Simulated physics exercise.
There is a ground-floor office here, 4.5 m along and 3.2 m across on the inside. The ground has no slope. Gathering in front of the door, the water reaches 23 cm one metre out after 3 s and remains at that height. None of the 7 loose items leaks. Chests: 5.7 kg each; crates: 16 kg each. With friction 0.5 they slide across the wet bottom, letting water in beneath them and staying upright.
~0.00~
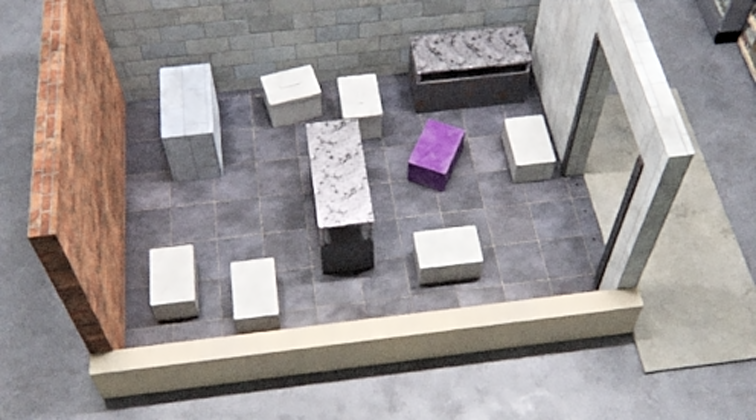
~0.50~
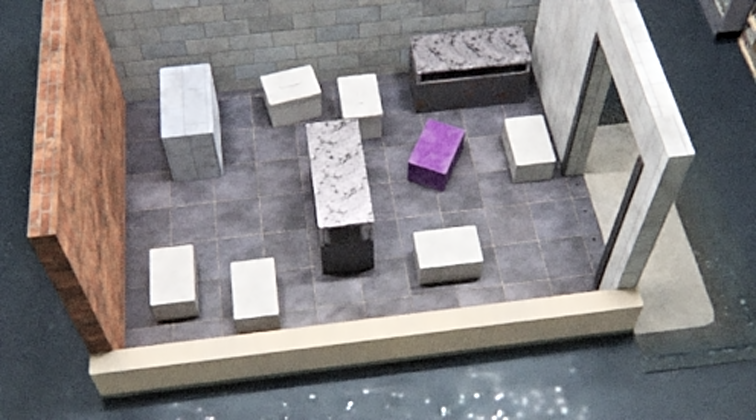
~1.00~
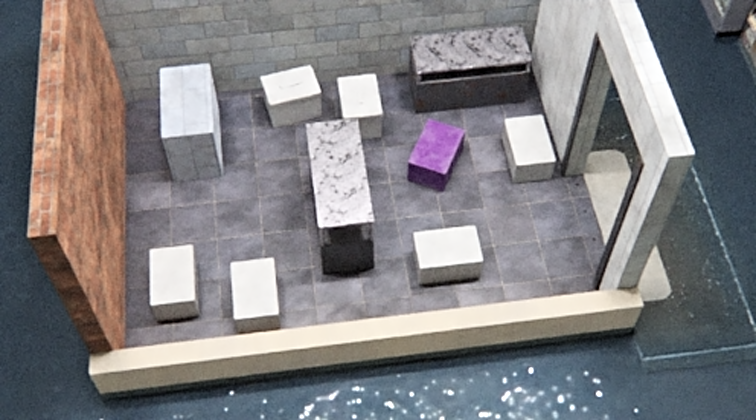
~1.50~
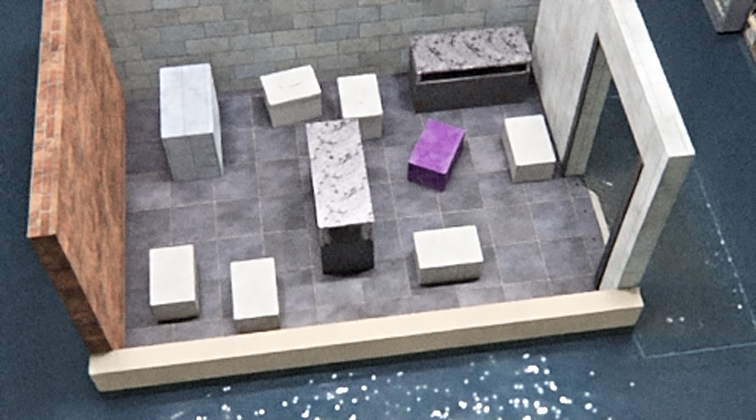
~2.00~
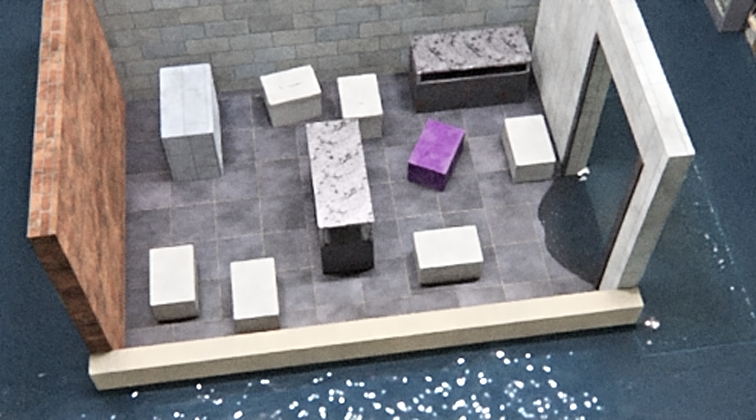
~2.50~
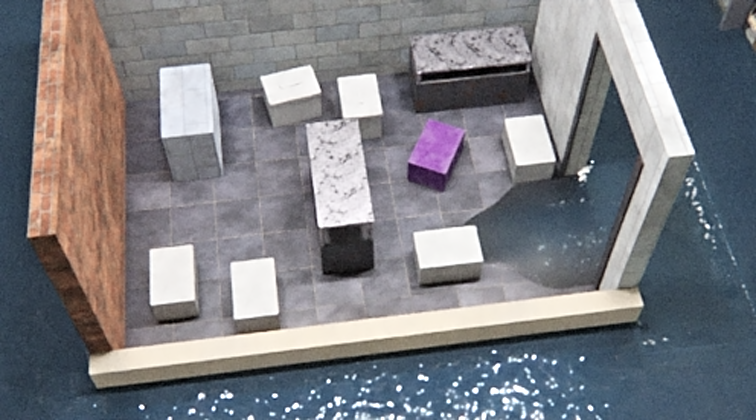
A small office-like room with a grey tiled floor, a brick wall at left, a grey block wall behind and a doorway at right is seen from above through an unmoving camera. Pale blocks, a purple crate right of centre, and dark speckled-topped counters stand inside. Dark, glinting water covers the ground outside, then enters through the doorway and spreads across the right floor, while the furnishings stay still.
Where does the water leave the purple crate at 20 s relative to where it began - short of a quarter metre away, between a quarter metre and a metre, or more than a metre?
Between a quarter metre and a metre away.
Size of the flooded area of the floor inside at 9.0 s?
Some 13 m2 of it.
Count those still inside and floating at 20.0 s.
7 of them.
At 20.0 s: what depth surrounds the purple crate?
Close to 20 centimetres.
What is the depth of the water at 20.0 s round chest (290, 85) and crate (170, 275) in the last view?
Close to 22 and 20 centimetres.
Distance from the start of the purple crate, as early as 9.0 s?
Displacement near 50 cm.
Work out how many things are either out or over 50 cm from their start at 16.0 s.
Tally at that time: 6.
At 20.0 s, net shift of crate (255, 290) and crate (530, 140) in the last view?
In that order: 80 cm, 100 cm.
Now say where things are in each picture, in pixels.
The first picture shows the purple crate at (437, 146), on the bottom; 0.0 m2 under water; 0 of 7 have shifted.
The second picture shows the purple crate at (437, 146) rests on the ground; water covers 0.0 m2; 0 of 7 have shifted.
The third picture shows the purple crate at (437, 146) rests on the ground; 0.0 m2 under water; 0 of 7 have shifted.
The fourth picture shows the purple crate at (437, 146), on the bottom; 0.0 m2 under water; 0 of 7 have shifted.
The fifth picture shows the purple crate at (437, 146) rests on the ground; 0.3 m2 under water; 0 of 7 have shifted.
The sixth picture shows the purple crate at (437, 146) rests on the ground; 1.0 m2 under water; 0 of 7 have shifted.
After 4.0 s the purple crate is near (428, 142), 0.1 m from its start, aground; 0 afloat.
After 9.0 s the purple crate is near (477, 123), 0.5 m from its start, afloat; 7 afloat.
After 16.0 s the purple crate is near (524, 103), 1.0 m from its start, afloat; 7 afloat.
After 20.0 s the purple crate is near (487, 181), 0.7 m from its start, afloat; 7 afloat.
